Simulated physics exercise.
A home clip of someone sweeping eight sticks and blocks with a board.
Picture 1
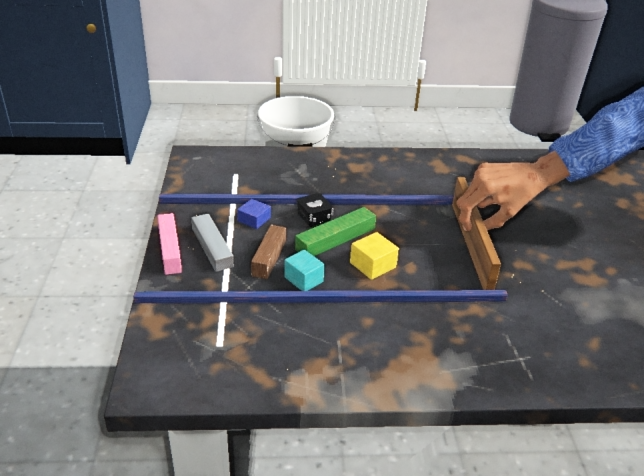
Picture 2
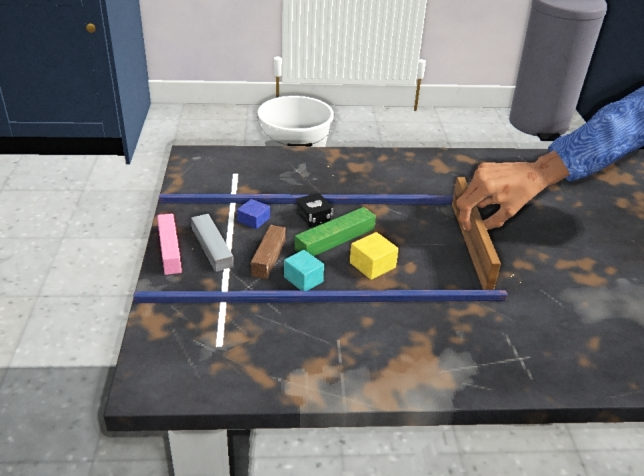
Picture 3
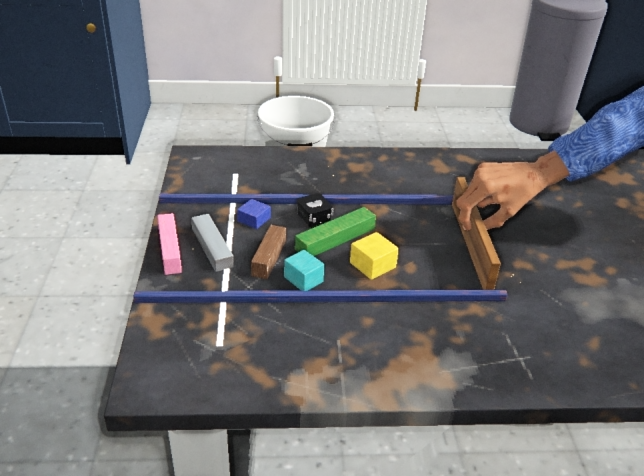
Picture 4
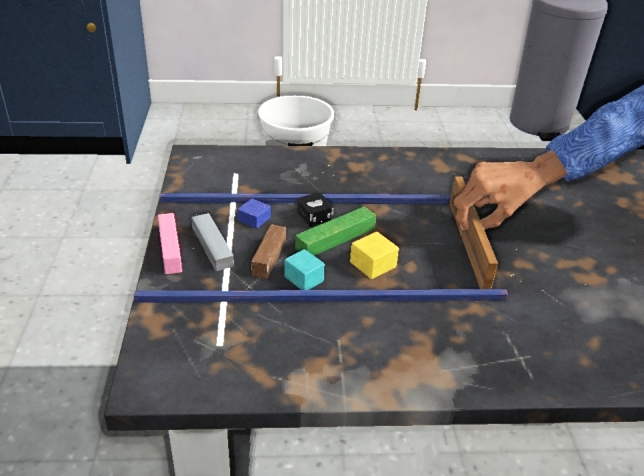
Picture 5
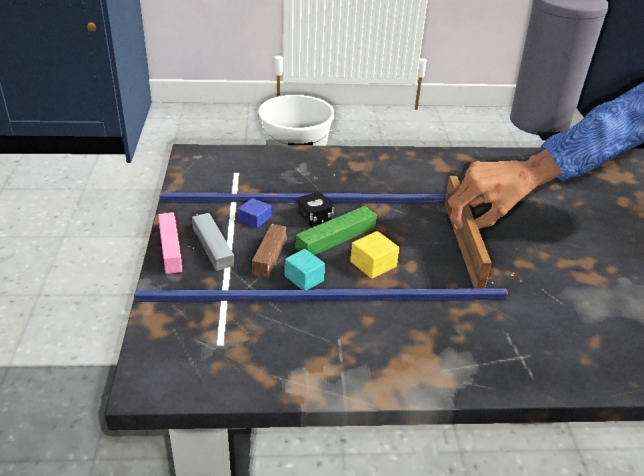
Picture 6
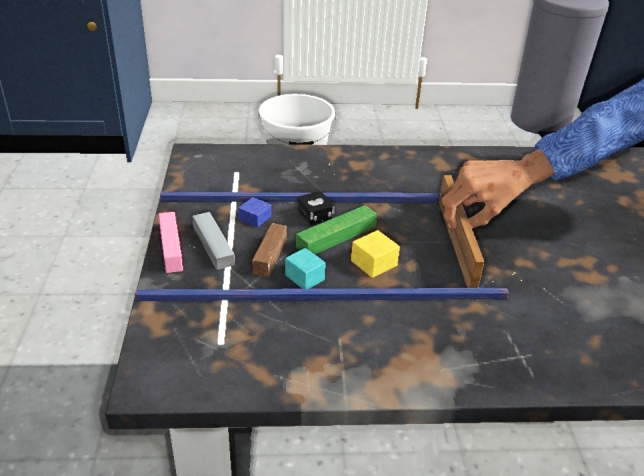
A hand holding a wooden board upright on a dark table, then sliding it slightly left towards still, colourful blocks between blue rails.
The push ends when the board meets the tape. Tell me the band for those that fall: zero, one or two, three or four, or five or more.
As it turns out, the number that fall off is one or two.
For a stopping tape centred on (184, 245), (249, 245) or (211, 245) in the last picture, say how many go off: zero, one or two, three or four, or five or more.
For each place: Three to four; just one or two; 3 or 4.
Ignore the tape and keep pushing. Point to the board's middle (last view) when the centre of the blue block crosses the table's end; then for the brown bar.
Near (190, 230) and (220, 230).
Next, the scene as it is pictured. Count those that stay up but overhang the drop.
It comes to 2.
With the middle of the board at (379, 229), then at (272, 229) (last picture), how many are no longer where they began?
2 and 8.
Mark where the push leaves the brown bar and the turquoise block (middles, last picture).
The brown bar at (157, 248), the turquoise block at (210, 278).
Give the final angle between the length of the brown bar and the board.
Some 35 degrees.
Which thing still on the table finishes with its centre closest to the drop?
The grey stick.
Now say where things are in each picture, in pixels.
The first frame shows pink bar (169, 243); grey stick (212, 242); blue block (254, 214); board (474, 232); tape (229, 246).
The second frame shows grey stick (212, 242); board (474, 231).
The third frame shows blue block (254, 214); brown bar (269, 251).
The fourth frame shows pink bar (169, 242); yellow block (374, 255).
The fifth frame shows grey stick (212, 241); green bar (337, 231).
The sixth frame shows pink bar (170, 241); grey stick (213, 240); blue block (255, 212); board (459, 229); tape (230, 244).
A little later, none off yet; pink bar at rest near (170, 241); grey stick at rest near (213, 240); blue block at rest near (255, 212).
Next, none off yet; pink bar at rest near (170, 241); grey stick moving near (209, 240); blue block at rest near (255, 212).
Later still, none off yet; pink bar shifted a little near (151, 240); grey stick shifted a little near (176, 240); blue block shifted about its own width near (225, 214).
When it is over, the number that fall off is one or two; down, pink bar.
